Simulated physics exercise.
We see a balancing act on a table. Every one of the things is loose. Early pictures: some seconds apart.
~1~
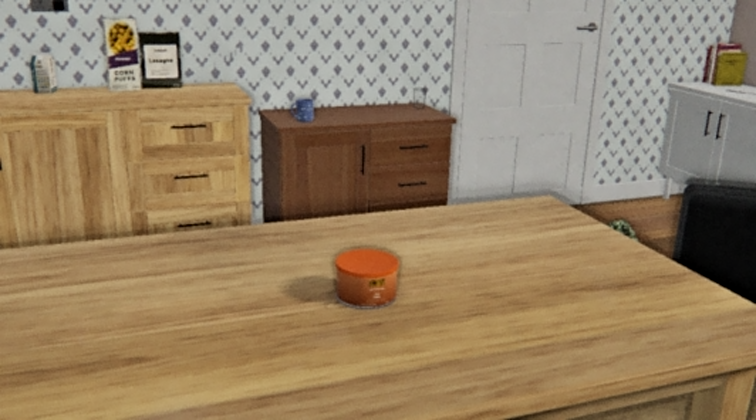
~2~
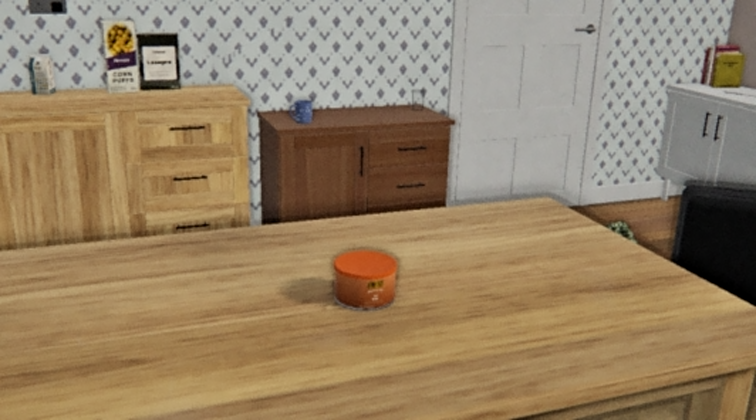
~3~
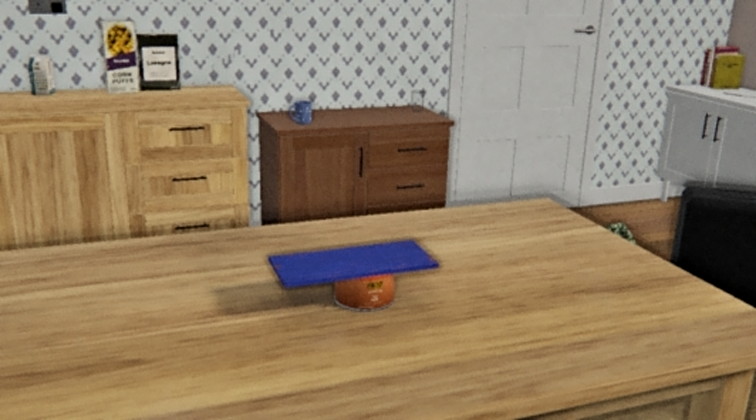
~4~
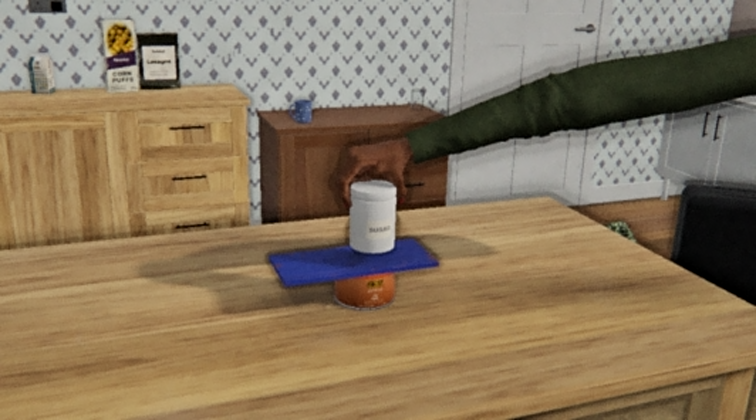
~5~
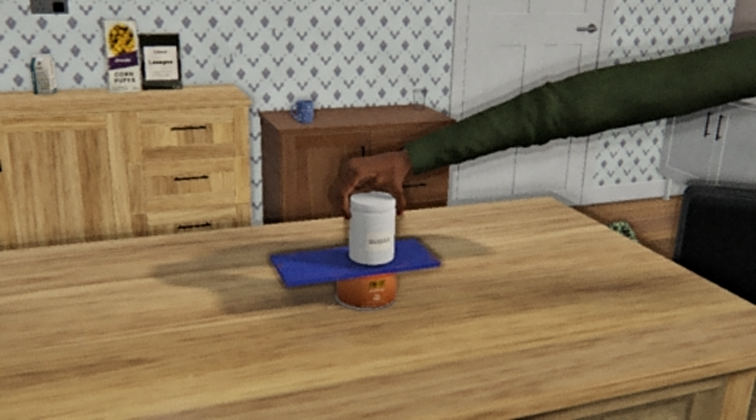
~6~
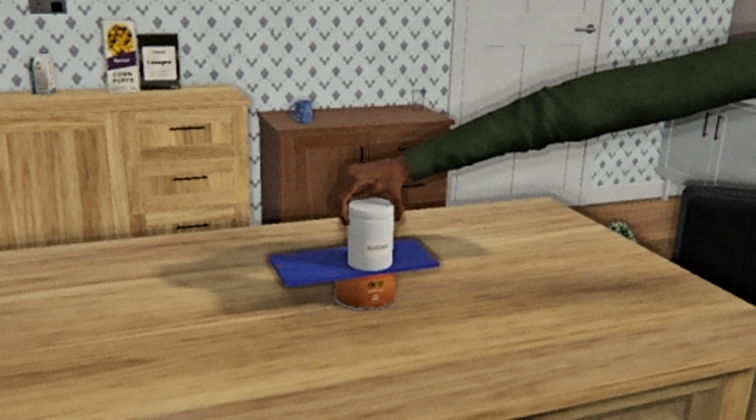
The clip opens on a small orange tub standing alone on a wooden table, with cabinets and a door behind it. A blue board then appears lying across the top of the tub. Next, an arm in a dark green sleeve reaches in from the right and lowers a white jar onto the board, keeping hold of it.
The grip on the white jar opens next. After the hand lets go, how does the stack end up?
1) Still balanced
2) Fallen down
1.
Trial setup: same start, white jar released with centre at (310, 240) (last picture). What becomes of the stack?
The stack then collapses.
Then, 0.30 s after the last picture, nothing has stirred.
Then, 0.70 s after the last picture, white jar resting near (371, 234).
At rest, all 3 in place. Seen from the same camera at the end, white jar near (371, 234). The stack holds.
